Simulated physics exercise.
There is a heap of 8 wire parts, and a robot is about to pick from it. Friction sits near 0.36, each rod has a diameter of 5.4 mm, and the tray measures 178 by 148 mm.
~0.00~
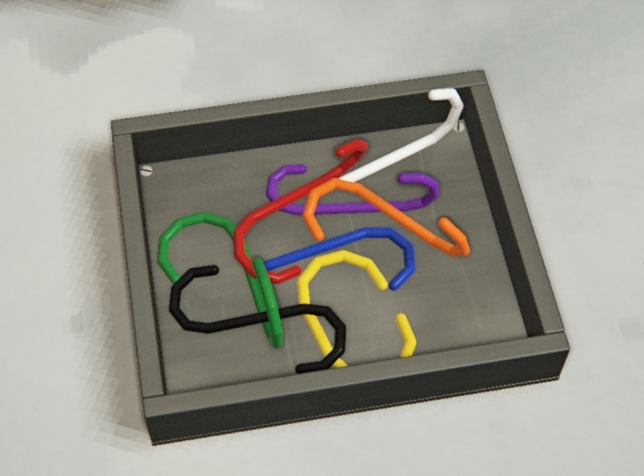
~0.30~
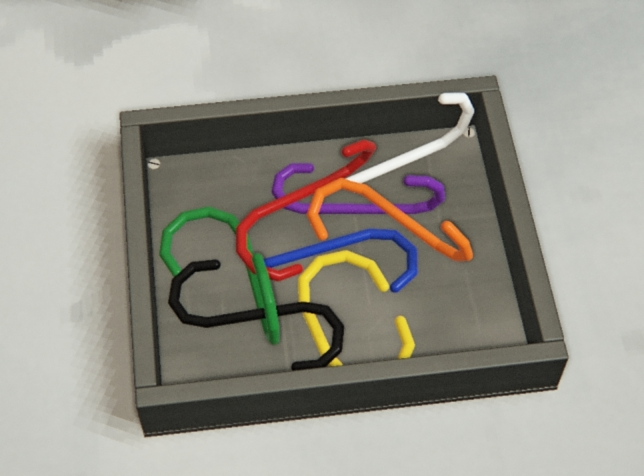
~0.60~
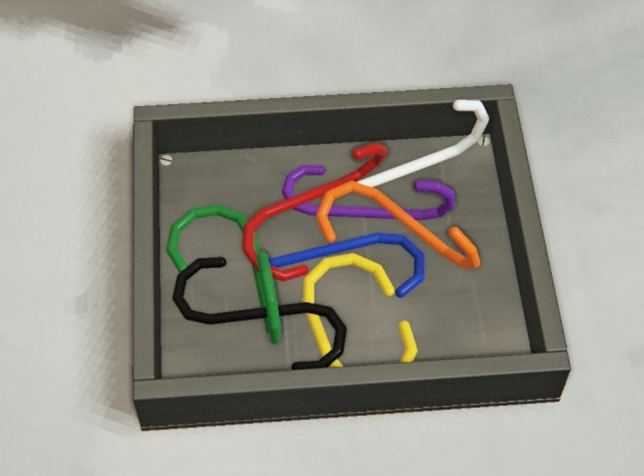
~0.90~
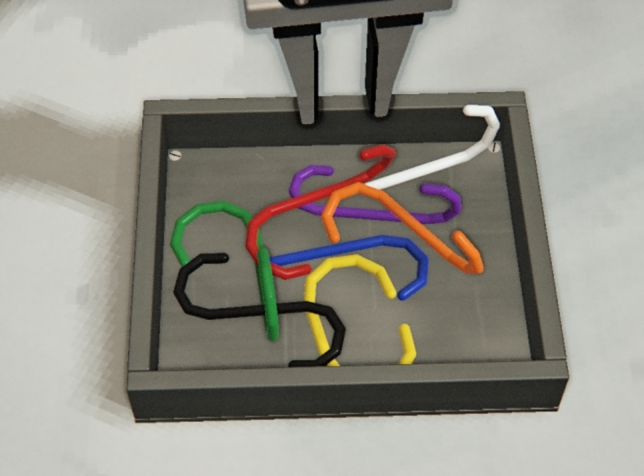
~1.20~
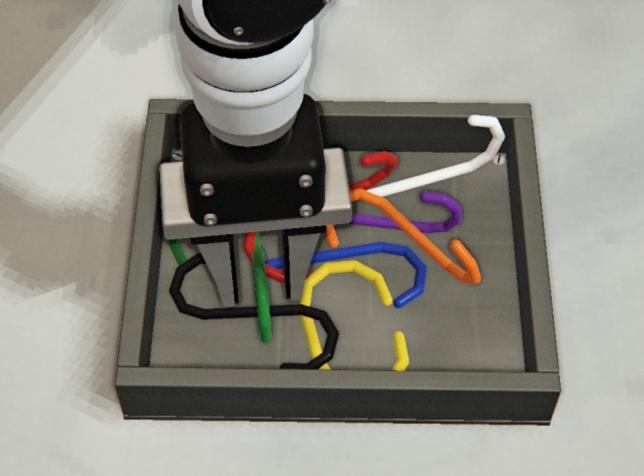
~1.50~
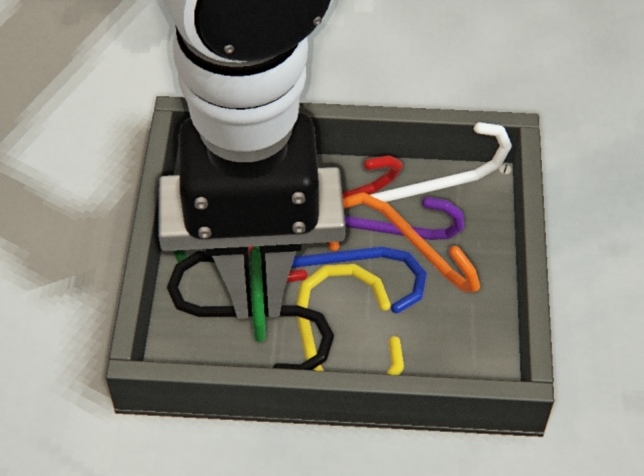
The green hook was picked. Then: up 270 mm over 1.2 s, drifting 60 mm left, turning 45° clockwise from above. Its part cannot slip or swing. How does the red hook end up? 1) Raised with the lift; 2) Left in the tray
Answer: 2.
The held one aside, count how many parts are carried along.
The count is 1.
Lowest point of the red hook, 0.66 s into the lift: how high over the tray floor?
I'd say close to 0 mm.
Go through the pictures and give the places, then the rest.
The first picture shows fingers out of view, 199 mm above the grip; red hook from (340, 152) to (296, 271), passing over orange hook, over purple hook, over white hook; green hook from (176, 279) to (257, 264), passing over and under black hook, under red hook.
The second picture shows fingers out of view, 199 mm above the grip; yellow hook from (383, 286) to (400, 321), passing under black hook; blue hook from (395, 288) to (263, 265).
The third picture shows fingers out of view, 186 mm above the grip; red hook from (358, 154) to (304, 270), passing over orange hook, over purple hook, over white hook; purple hook from (321, 170) to (419, 186), passing under red hook.
The fourth picture shows fingers (342, 86) 99 mm above the grip; orange hook from (334, 238) to (458, 237), passing under red hook; white hook from (469, 110) to (365, 189), passing under red hook.
The fifth picture shows fingers (260, 274) 12 mm above the grip; black hook from (285, 368) to (221, 259), passing over and under green hook, over yellow hook.
The sixth picture shows fingers (257, 288) closed on the green hook.
By 1.86 s, lowest point more than 20 mm over the tray floor, green hook 58 mm.
By 2.16 s, lowest point more than 20 mm over the tray floor, green hook 159 mm, black hook 81 mm.
By 2.70 s, lowest point more than 20 mm over the tray floor, green hook 273 mm, black hook 191 mm.
Finally, hanging green hook 273 mm, black hook 189 mm; the other 6 are down.
